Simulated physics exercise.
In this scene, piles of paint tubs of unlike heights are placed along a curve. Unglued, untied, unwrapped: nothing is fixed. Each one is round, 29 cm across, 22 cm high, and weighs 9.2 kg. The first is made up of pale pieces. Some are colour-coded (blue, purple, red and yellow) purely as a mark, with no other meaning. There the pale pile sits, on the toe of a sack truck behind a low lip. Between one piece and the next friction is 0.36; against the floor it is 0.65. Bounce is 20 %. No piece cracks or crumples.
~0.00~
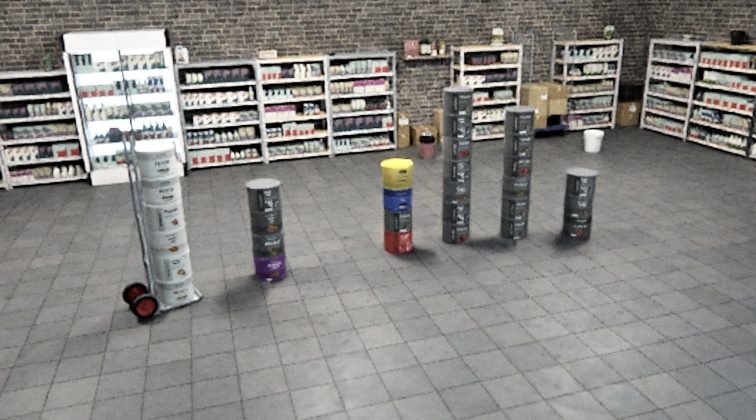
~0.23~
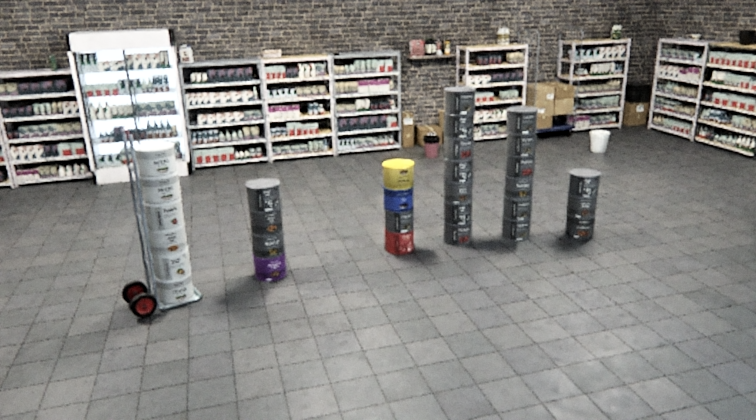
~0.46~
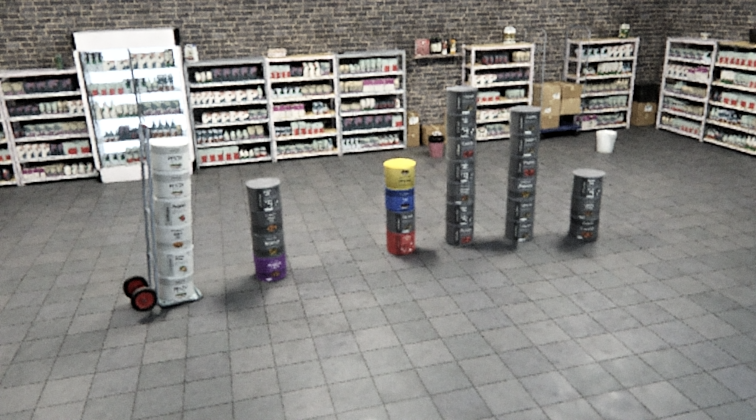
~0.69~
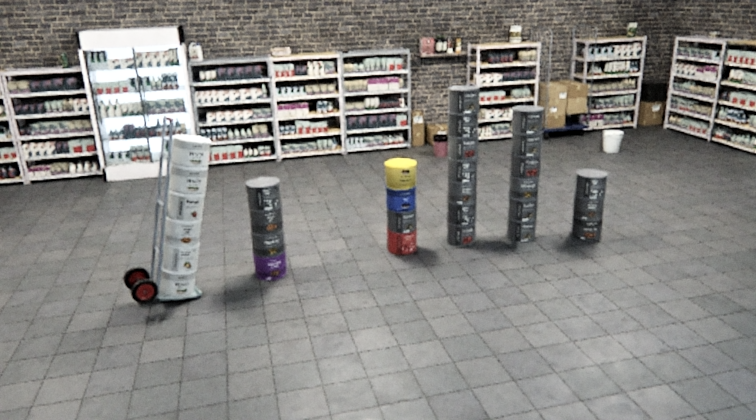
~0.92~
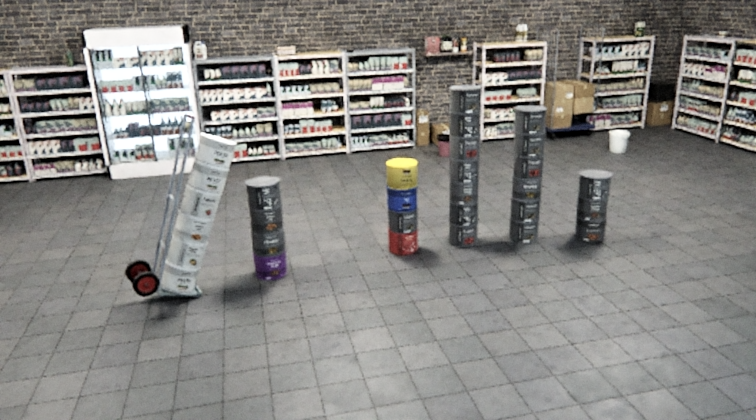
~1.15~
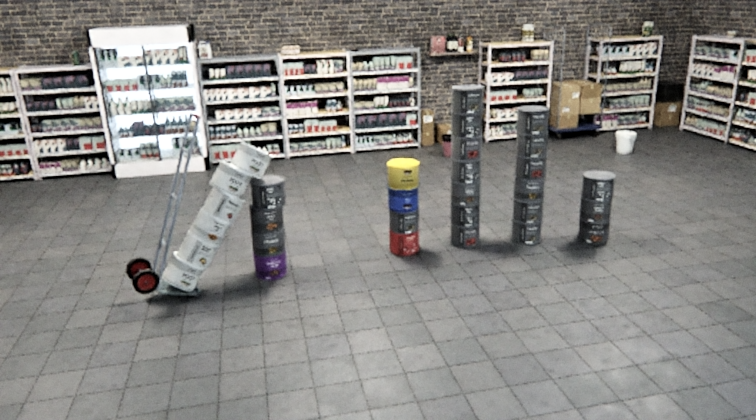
A tall stack of white tubs on a hand truck stood upright at first, then leaned steadily to the right, its top reaching the shorter grey and purple stack while the other stacks stayed standing.
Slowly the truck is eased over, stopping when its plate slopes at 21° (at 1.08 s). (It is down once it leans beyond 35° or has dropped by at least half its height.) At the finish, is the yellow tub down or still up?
It is still up.
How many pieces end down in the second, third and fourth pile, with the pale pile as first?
The second pile gives 4, the third 0, the fourth 0.
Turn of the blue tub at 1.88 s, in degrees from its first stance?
Tilt: Approx. 0°.
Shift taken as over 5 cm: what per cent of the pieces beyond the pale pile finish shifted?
Fraction: 15 %.
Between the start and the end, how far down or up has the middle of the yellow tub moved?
0 cm lower.
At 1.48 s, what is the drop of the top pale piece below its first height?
About 20 cm.
After 1.48 s, 6 of the pale pile down; none of the 24 other tubs down, 4 disturbed; yellow tub unmoved; purple tub leaning 13°.
After 1.88 s, 6 of the pale pile down; 4 of the 24 other tubs down; yellow tub unmoved; purple tub leaning 67°.
By the end (2.3 s), 6 of the pale pile down; 4 of the 24 other tubs down; yellow tub unmoved; purple tub on its side; blue tub unmoved. As the last picture would show them, middles, yellow tub near (404, 174), purple tub near (298, 255).
